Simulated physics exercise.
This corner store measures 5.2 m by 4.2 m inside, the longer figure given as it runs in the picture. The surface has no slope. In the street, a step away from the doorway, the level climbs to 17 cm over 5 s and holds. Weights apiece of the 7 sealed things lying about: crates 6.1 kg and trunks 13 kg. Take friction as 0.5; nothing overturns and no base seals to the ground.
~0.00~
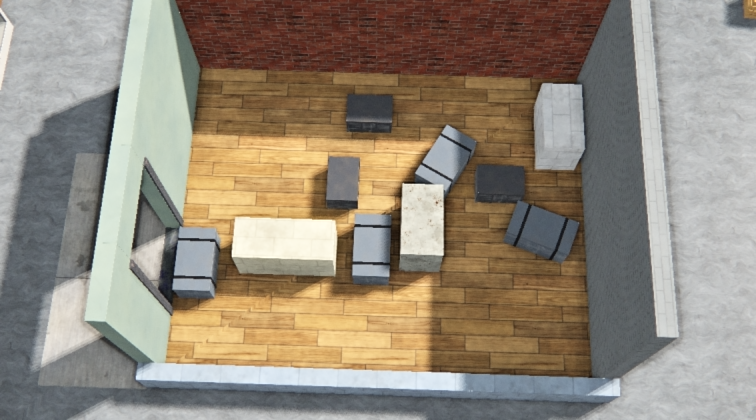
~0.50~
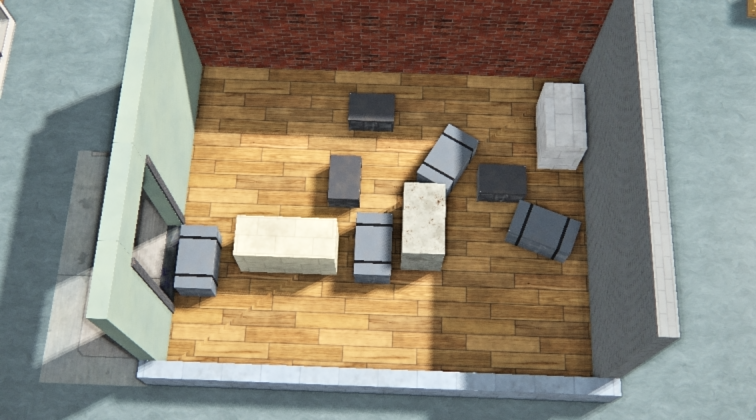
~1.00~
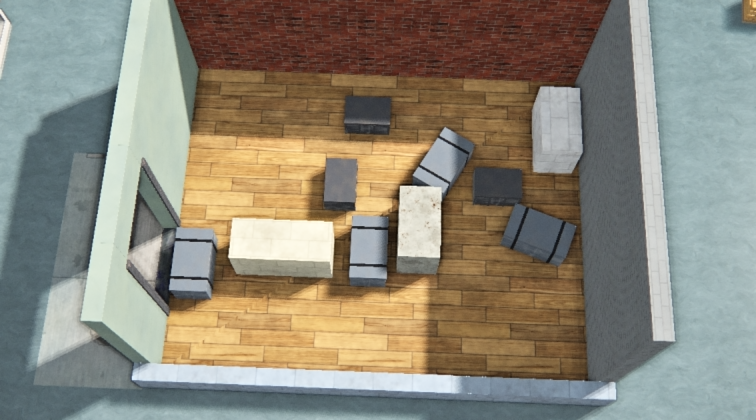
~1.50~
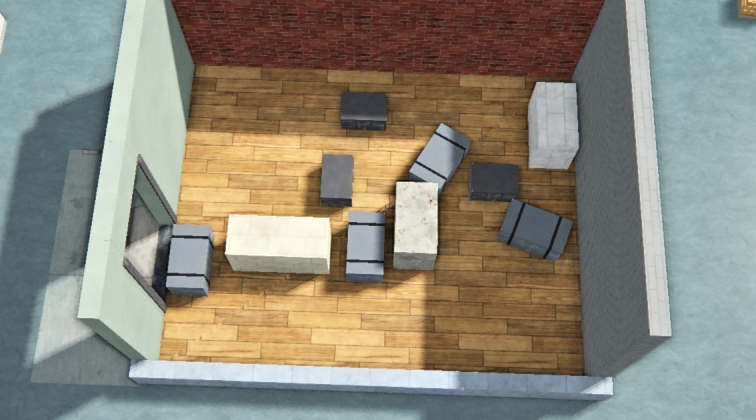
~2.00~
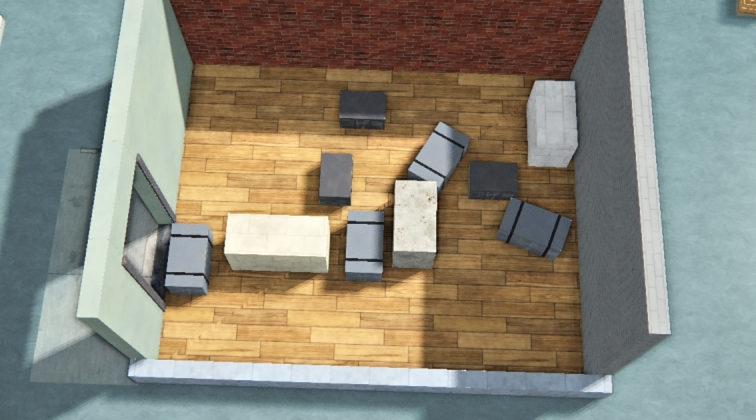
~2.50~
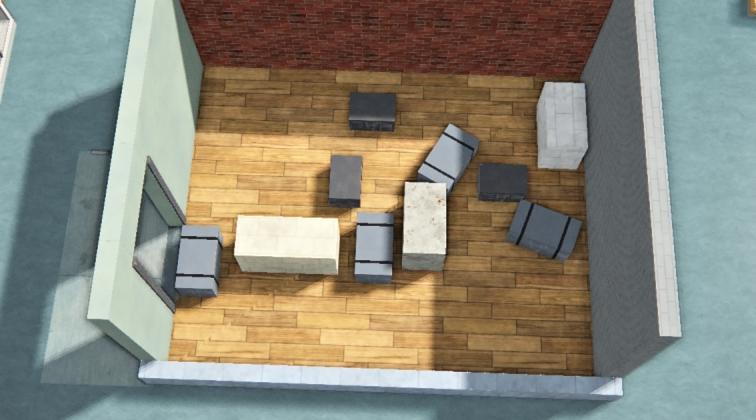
A small open-topped room with a wooden floor sat in view as the gray ground outside turned bluish-green; inside, the dark and pale boxes stayed put while the view shifted slightly left, then back right.
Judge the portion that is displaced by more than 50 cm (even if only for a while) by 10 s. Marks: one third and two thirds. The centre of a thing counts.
It is not even a third.
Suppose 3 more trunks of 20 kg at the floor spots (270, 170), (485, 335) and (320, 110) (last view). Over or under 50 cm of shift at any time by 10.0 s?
In turn: Short of it, less, less.
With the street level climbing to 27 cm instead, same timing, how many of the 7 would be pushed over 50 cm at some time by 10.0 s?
In that case 4 of them.
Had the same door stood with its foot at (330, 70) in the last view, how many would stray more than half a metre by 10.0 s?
In that case 4 of them.
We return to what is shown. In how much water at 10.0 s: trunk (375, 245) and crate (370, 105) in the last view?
About 3 and 3 cm.
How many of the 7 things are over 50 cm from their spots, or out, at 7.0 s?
0 of them.
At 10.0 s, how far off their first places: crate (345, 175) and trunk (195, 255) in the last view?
In that order: 10 cm, 140 cm.
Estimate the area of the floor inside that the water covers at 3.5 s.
Roughly 1.0 m2.
After 3.5 s 0 of 7 are over 50 cm from their spots; 0 afloat.
After 4.5 s 0 of 7 are over 50 cm from their spots; 0 afloat.
After 7.0 s 0 of 7 are over 50 cm from their spots; 1 afloat.
After 10.0 s 1 of 7 are over 50 cm from their spots, and 1 have been at some point; 1 afloat.
